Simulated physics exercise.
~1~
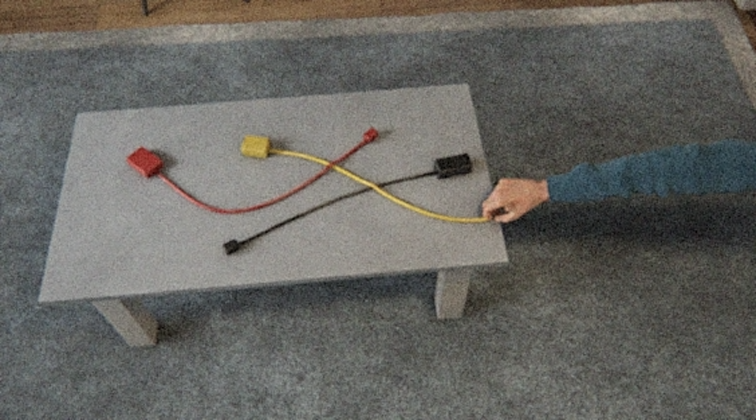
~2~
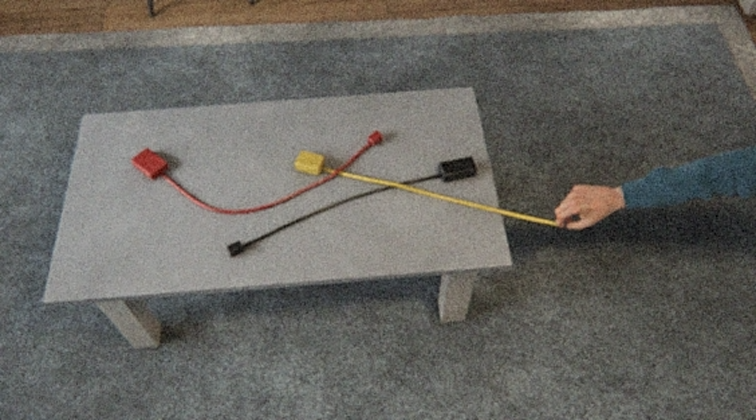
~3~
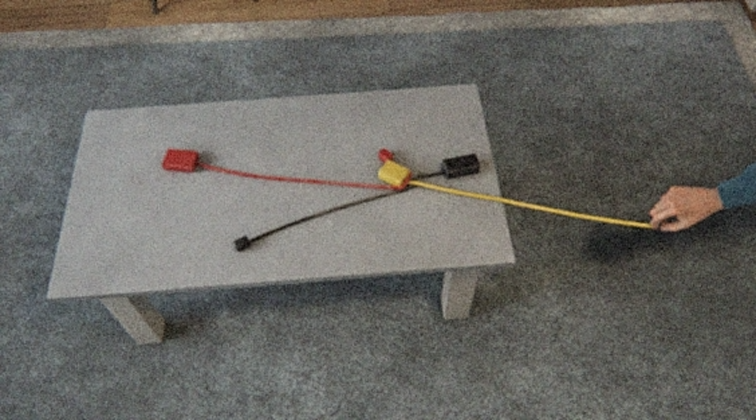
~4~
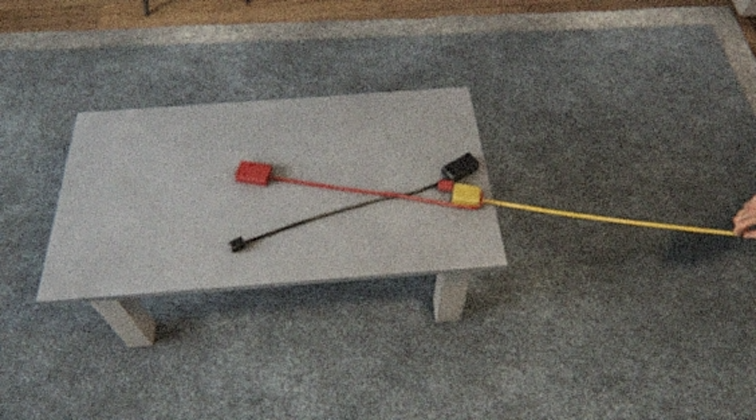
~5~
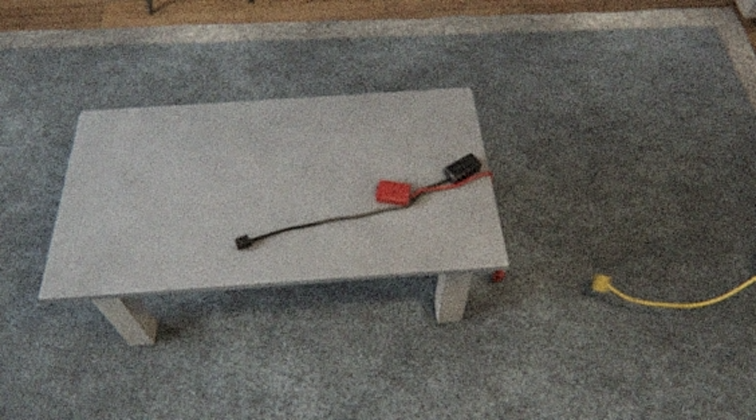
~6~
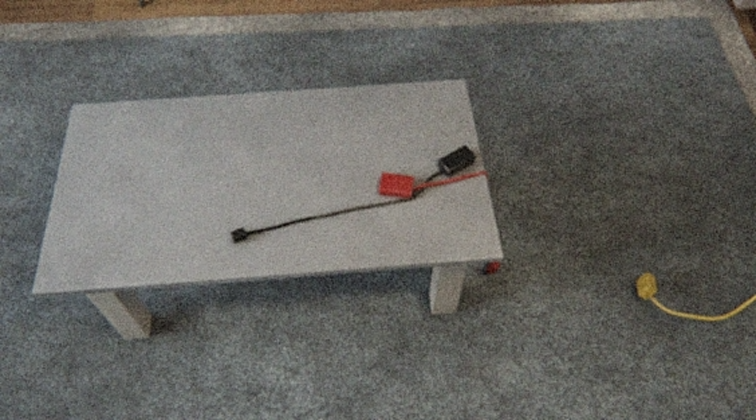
On a grey table, a hand pulls the yellow lead off, dragging the red one rightward.
